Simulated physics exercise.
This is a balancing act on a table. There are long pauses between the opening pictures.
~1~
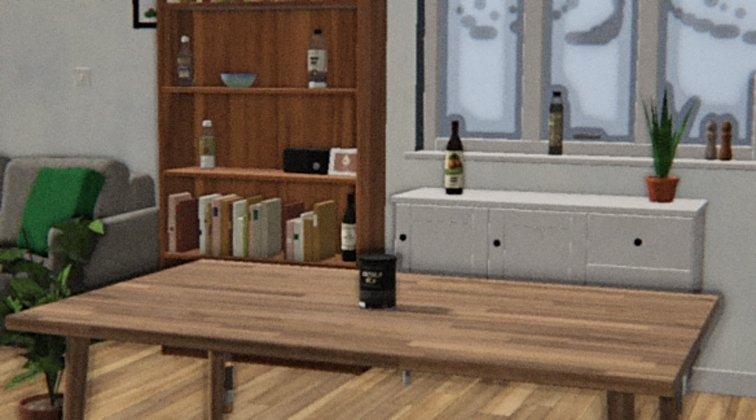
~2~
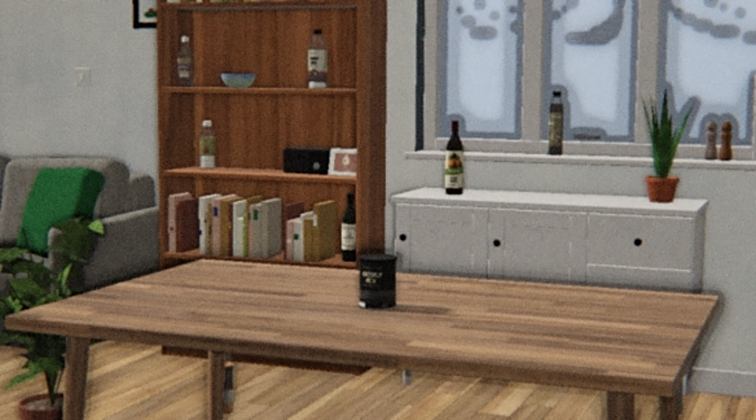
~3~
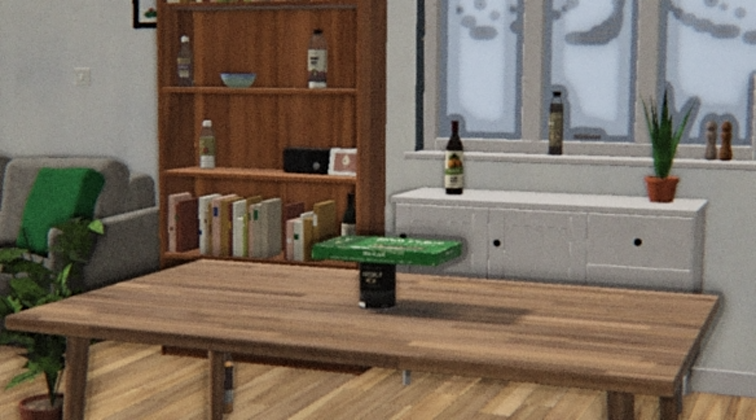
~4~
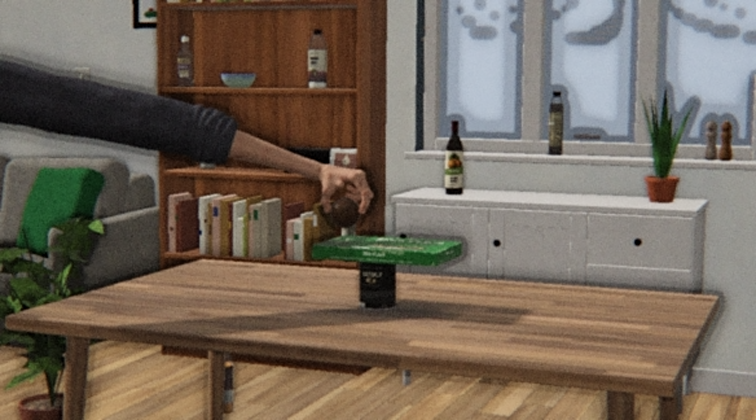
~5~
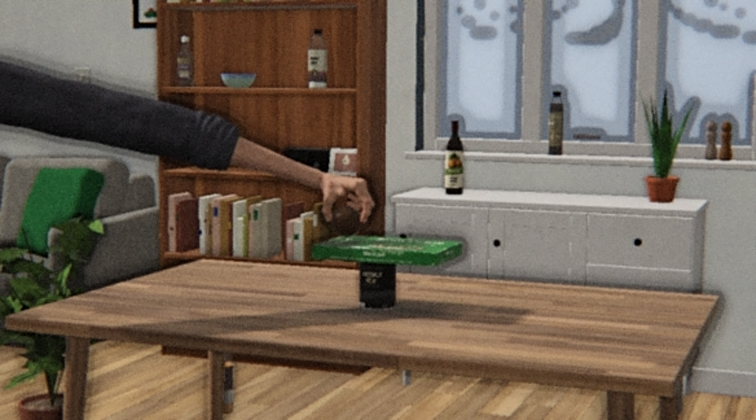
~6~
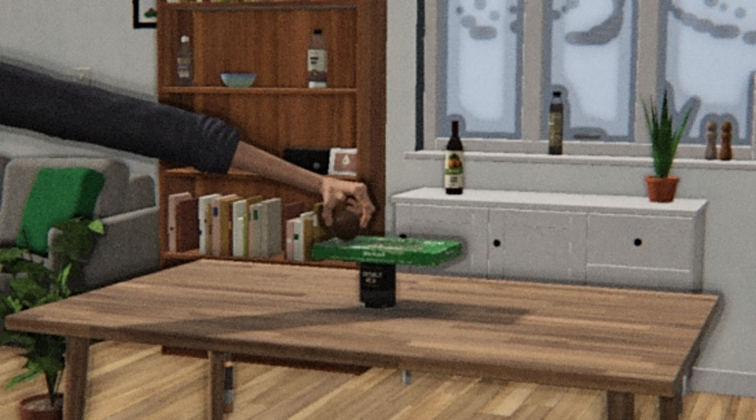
The footage shows a black tin alone on a wooden table, then with a flat green object resting across its top. An arm reaches in from the left and lowers a round brown onion onto the green object's left side, still holding it.
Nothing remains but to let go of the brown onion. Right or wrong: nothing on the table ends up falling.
Right.
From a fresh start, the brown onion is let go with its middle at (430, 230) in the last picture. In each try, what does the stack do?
Outcome: Collapse.
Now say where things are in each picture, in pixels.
In the first picture, the last thing is not in view yet; black tin (378, 282).
In the second picture, the last thing is not in view yet; black tin (378, 282).
In the third picture, the last thing is not in view yet; black tin (378, 282).
The fourth picture shows on its way; brown onion (345, 213); black tin (378, 282).
The fifth picture shows on its way; brown onion (347, 221); black tin (378, 282).
The sixth picture shows set down, still held; brown onion (347, 226); black tin (378, 282).
Then, 0.30 s later than the last frame, all is still.
Then, 0.70 s later than the last frame, brown onion resting near (347, 227).
When it is over, all 3 as before. End places, in pixels of the last picture, brown onion near (347, 227). The stack stays up.
